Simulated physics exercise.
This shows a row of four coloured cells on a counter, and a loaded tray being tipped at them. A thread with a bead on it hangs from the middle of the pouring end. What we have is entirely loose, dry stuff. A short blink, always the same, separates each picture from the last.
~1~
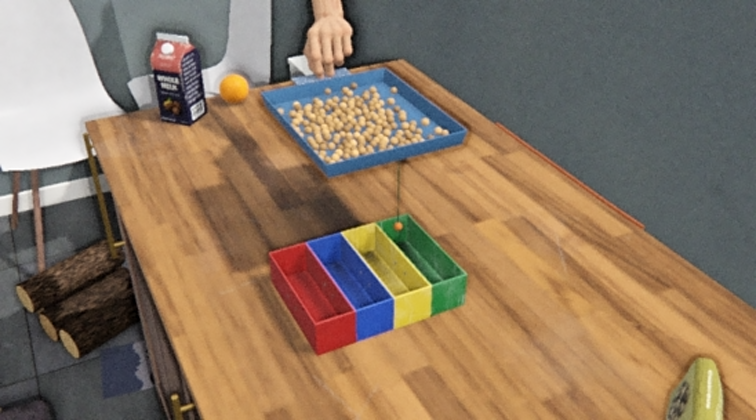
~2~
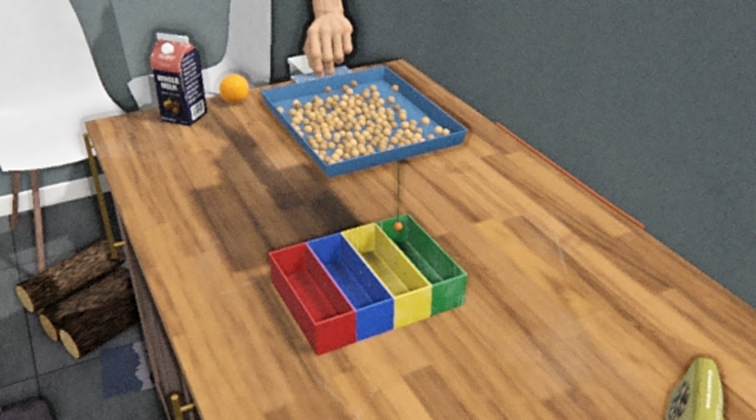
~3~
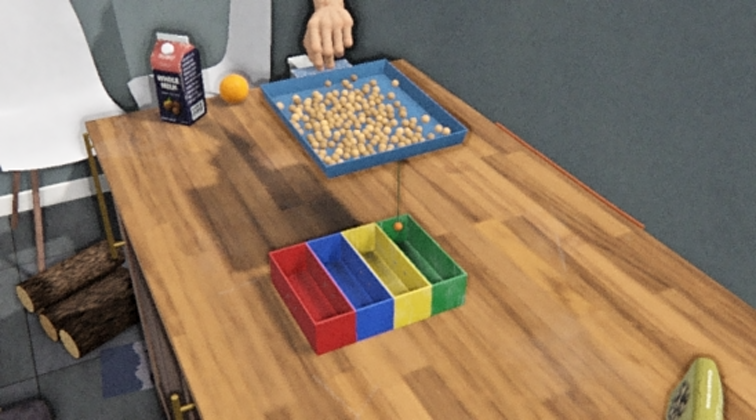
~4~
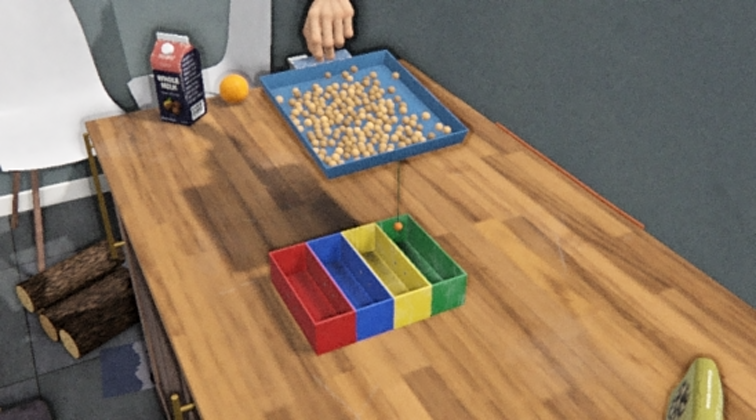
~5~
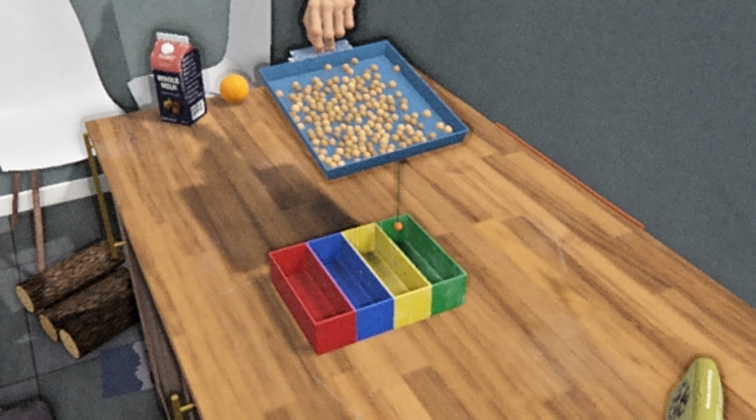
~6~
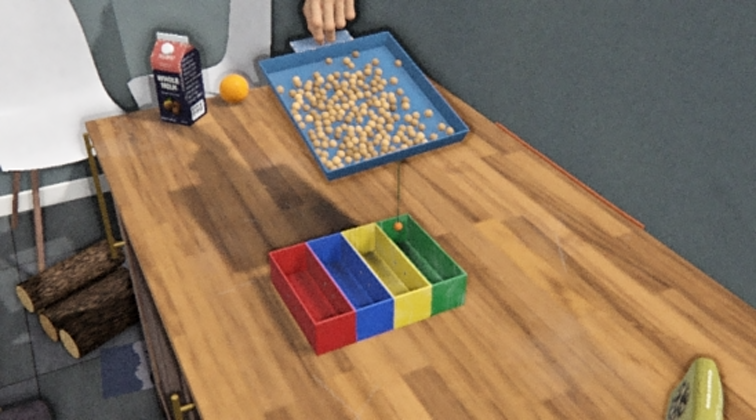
To begin with, a hand holds a blue tray of round wooden beads level above red, blue, yellow and green cells on a wooden counter. The hand then gradually raises the tray's far side, tilting it slightly toward its left front corner, while the beads shift only slightly inside.
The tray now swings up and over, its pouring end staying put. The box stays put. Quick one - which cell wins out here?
The blue one wins out.
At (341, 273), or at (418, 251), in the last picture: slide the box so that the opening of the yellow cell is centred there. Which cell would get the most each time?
That yellow cell, and then red.
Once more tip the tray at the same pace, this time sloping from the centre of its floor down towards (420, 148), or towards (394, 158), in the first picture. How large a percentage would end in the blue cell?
Roughly 0 percent, then 20 percent.
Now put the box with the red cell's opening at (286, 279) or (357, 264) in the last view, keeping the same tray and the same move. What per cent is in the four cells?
In turn about 90 and about 80 percent.
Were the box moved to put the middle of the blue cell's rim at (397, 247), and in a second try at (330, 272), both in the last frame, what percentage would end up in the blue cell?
Close to 20 in a hundred, then close to 30 in a hundred.
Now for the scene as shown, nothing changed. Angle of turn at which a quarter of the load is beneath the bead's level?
80 degrees.
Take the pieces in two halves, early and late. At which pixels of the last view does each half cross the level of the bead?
Around (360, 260) first; around (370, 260) second.
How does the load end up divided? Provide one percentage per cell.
Red cell: 0 per cent; blue cell: 50 per cent; yellow cell: 20 per cent; green cell: 20 per cent.
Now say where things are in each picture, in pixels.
The first frame shows corners of the pouring end near (328, 162) and (463, 130), level; middle of the load near (357, 126), round wooden beads; bead on its thread near (398, 226); red cell near (336, 330); blue cell near (375, 317); yellow cell near (412, 304); green cell near (448, 292).
The second frame shows corners of the pouring end near (328, 163) and (463, 130), level; middle of the load near (357, 126).
The third frame shows corners of the pouring end near (329, 164) and (463, 129), tipped barely, lowest at the left corner; middle of the load near (357, 123).
The fourth frame shows corners of the pouring end near (329, 165) and (463, 129), tipped a little, lowest at the left corner; middle of the load near (357, 119).
The fifth frame shows corners of the pouring end near (329, 167) and (464, 129), tipped a little, lowest at the left corner; middle of the load near (357, 117).
The sixth frame shows corners of the pouring end near (329, 169) and (464, 129), tipped clearly, lowest at the left corner; middle of the load near (358, 116), all but a few on the move; red cell near (336, 330); blue cell near (375, 317); yellow cell near (412, 304); green cell near (448, 292).
Shortly afterwards, tray tipped steeply; all but a few on the tray; only a few falling or outside the box.
Next, tray tipped right over; near a quarter on the tray; near a third in the blue cell; a little in the yellow cell; a little in the green cell; only a few in the red cell; near a quarter falling or outside the box.
Some moments later, tray tipped past a quarter turn; near half in the blue cell; near a quarter in the yellow cell; near a quarter in the green cell; only a few in the red cell; only a few falling or outside the box.
In the end, tray tipped past a quarter turn; near half in the blue cell; near a quarter in the yellow cell; near a quarter in the green cell; only a few in the red cell; only a few outside the box.
